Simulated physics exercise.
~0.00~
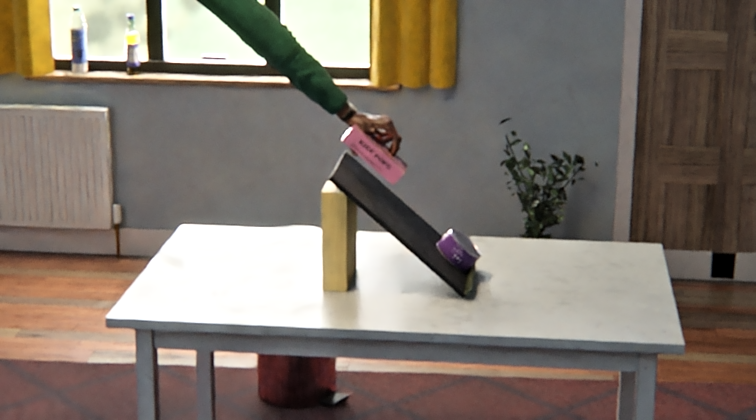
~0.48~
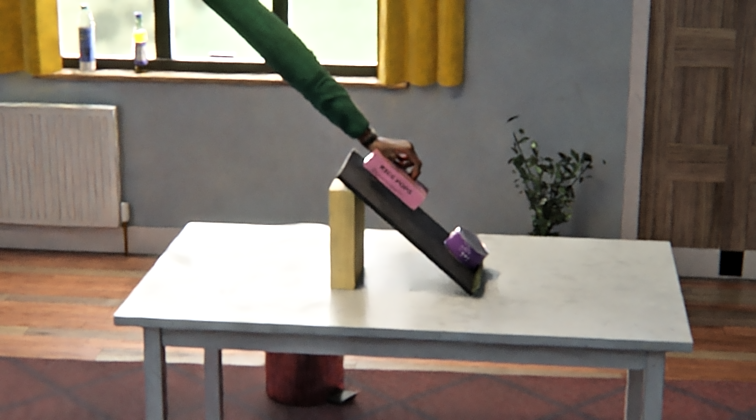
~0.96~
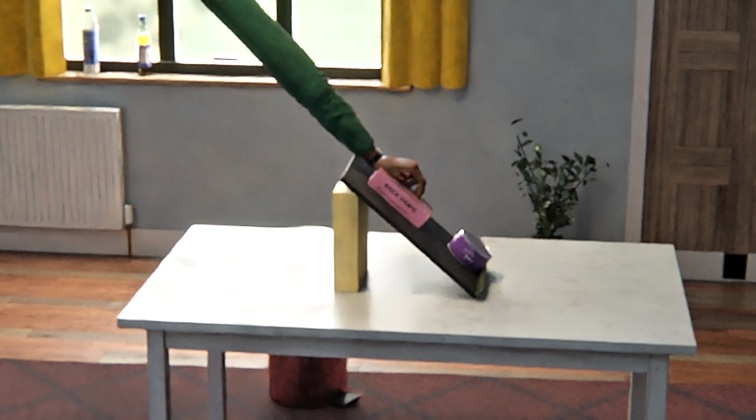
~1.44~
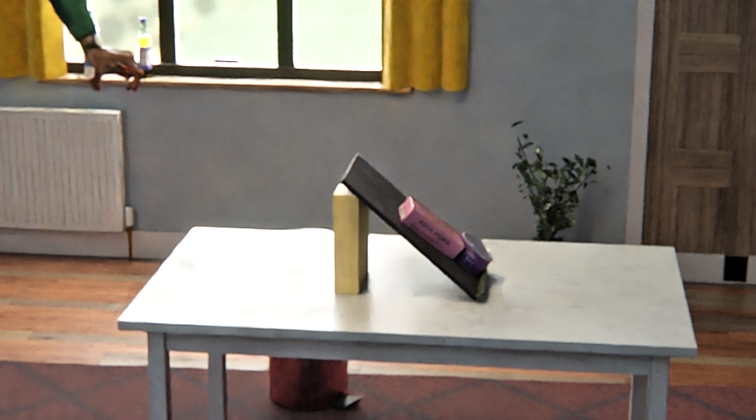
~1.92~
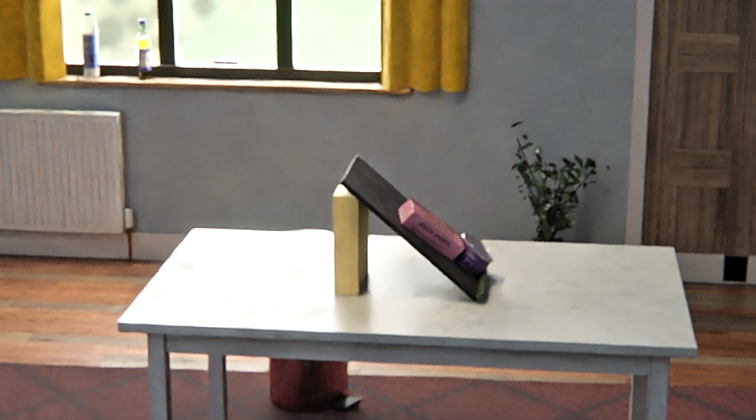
A pink packet, released by a hand, slides down the sloping board against a purple tub.
